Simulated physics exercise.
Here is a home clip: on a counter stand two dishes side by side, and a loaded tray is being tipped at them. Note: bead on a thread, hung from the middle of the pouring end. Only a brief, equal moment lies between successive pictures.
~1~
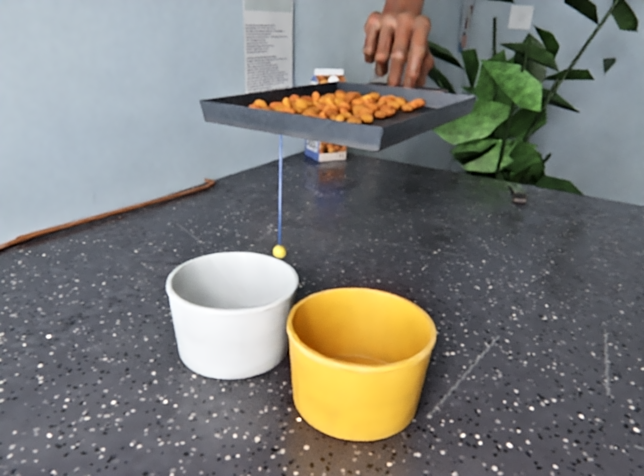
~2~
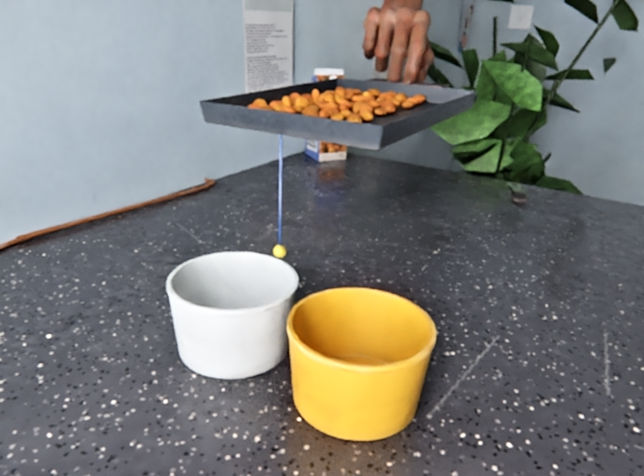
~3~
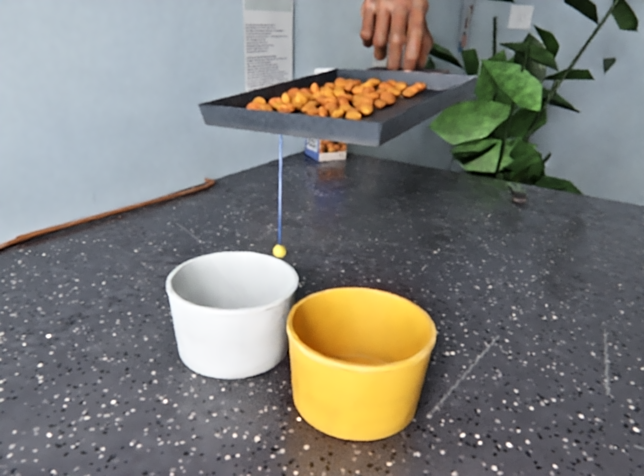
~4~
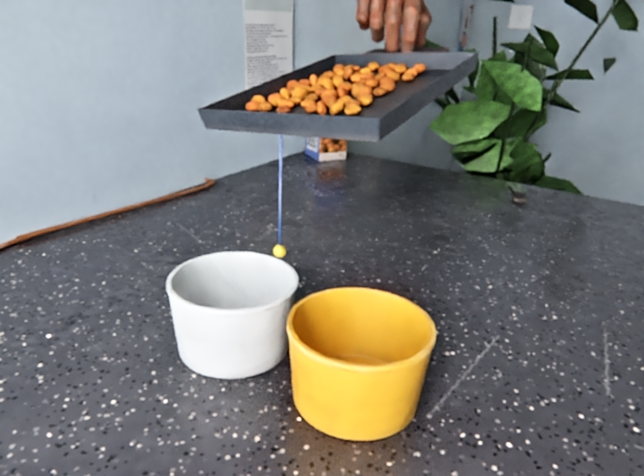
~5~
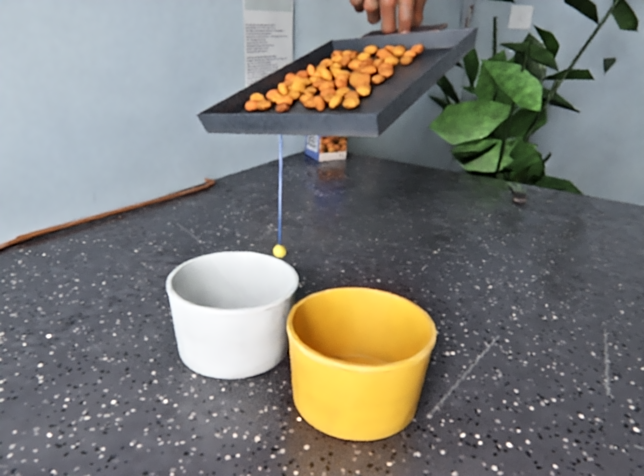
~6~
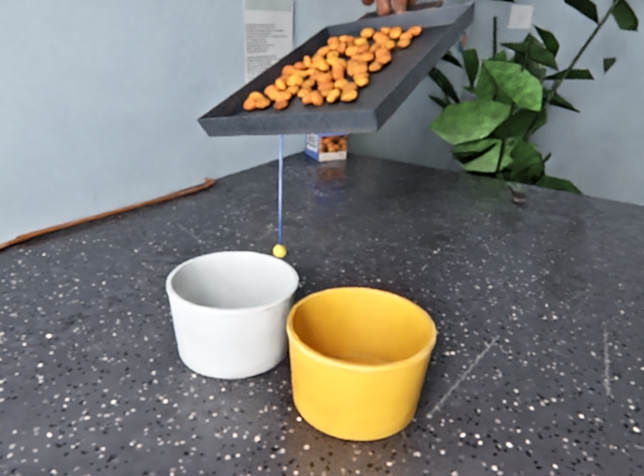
A gray tray of small orange-brown pieces tilted steadily above a white dish and a yellow one as a hand raised its far side, its left front corner dipping slightly while the bead hung still.
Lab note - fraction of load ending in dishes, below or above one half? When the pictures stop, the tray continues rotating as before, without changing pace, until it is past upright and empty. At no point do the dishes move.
Below one half.
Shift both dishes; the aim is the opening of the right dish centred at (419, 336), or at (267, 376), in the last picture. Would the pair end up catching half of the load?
Short of half and then Short of half.
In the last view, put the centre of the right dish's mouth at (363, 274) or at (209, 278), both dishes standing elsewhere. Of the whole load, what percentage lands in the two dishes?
Trial 1 near 30 percent, trial 2 near 60 percent.
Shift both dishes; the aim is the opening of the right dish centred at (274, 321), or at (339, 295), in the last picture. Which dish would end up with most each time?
The first try: The dish on the left. The second: The left dish.
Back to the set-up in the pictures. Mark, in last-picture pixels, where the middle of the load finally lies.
Near pixel (175, 324).
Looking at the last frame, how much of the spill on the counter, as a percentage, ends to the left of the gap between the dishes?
Roughly 100 percent.
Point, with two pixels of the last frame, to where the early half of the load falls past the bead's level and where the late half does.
About (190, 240), and after that about (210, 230).
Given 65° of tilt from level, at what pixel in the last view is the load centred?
Roughly (243, 103).
Just after the last frame, tray tipped steeply; almost all on the tray; just a few in the air.
A moment on, tray tipped past a quarter turn; roughly a quarter on the tray; roughly a quarter in the left dish; roughly half outside both; about a tenth in the air.
Further on, tray tipped past a quarter turn; roughly a third in the left dish; roughly two thirds outside both.
When it is over, tray tipped past a quarter turn; not one in the right dish; roughly a third in the left dish; roughly two thirds outside both.
